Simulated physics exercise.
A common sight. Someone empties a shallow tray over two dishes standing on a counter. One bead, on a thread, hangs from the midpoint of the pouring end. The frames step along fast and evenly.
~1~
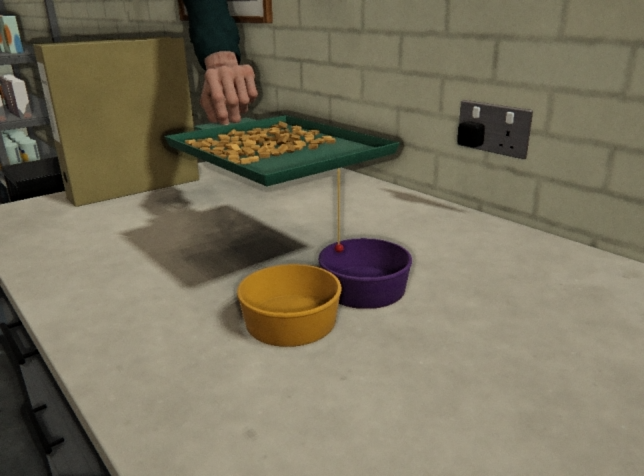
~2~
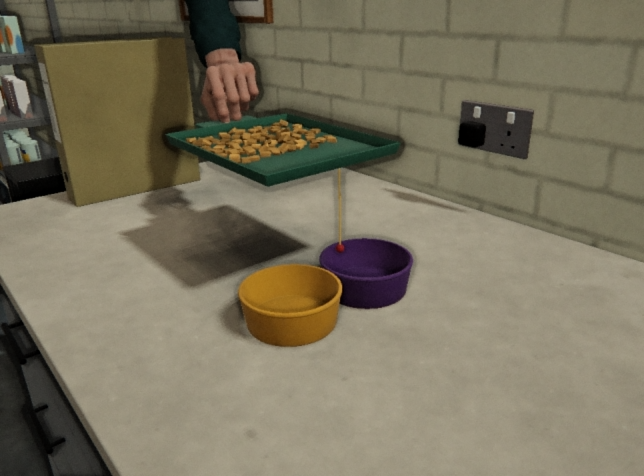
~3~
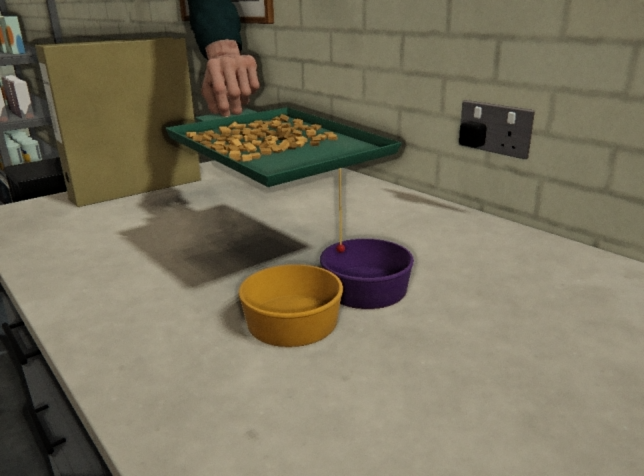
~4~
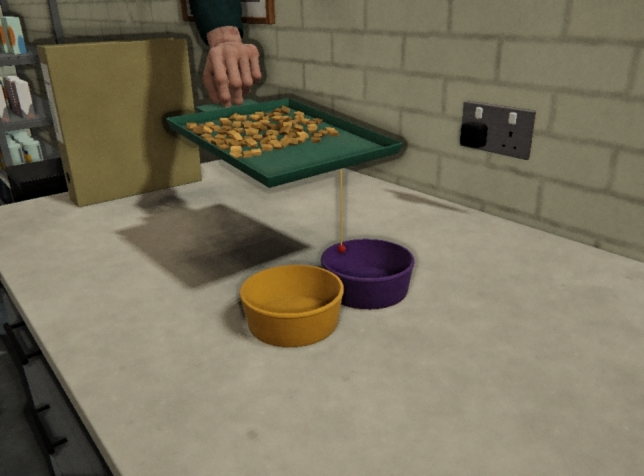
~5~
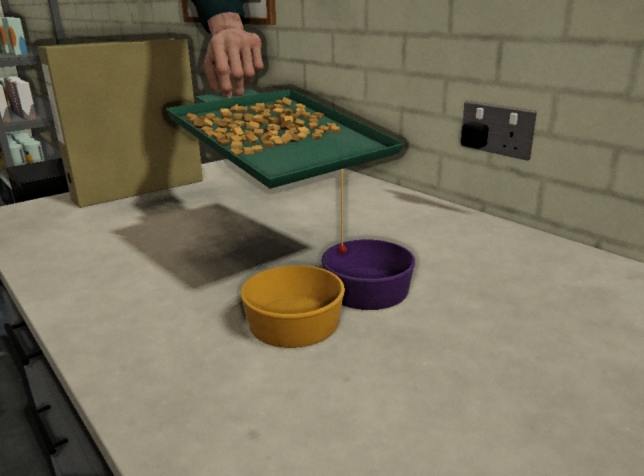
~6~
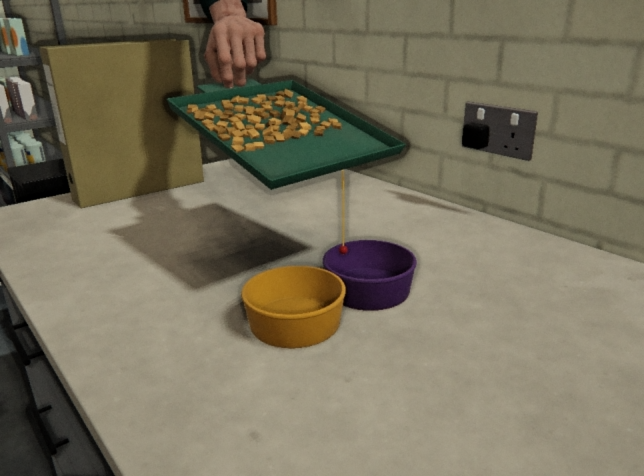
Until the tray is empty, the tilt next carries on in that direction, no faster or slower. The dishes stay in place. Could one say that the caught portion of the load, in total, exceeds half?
Yes - most is saved.
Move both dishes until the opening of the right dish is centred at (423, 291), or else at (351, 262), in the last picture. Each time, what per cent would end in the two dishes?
Around 10 % followed by around 70 %.
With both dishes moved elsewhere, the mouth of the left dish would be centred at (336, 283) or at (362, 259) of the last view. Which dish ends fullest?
First try, the dish to the left; second try, the dish to the left.
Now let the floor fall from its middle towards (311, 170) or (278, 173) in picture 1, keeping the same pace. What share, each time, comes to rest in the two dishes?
90 % and 90 %, roughly.
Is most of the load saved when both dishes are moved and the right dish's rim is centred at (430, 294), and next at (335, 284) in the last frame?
Short of half, then the bulk of it.
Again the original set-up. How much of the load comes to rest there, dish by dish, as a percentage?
In the left dish you'd find about 50 % of the load, and in the right dish about 40 %.
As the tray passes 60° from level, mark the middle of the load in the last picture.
In the last view the centre sits at roughly (325, 162).
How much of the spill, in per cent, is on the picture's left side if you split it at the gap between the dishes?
Looks to be around 10 per cent of the spill.
Soon, tray tipped steeply; most on the tray; a stray few in the left dish; a stray few in the right dish; a small part in the air.
A while on, tray tipped right over; about a third on the tray; about a quarter in the left dish; a small part in the right dish; a small part outside both; about a third in the air.
Towards the end, tray tipped past a quarter turn; about half in the left dish; about a third in the right dish; about a quarter outside both.
Finally, tray tipped past a quarter turn; about half in the left dish; about a third in the right dish; about a quarter outside both.
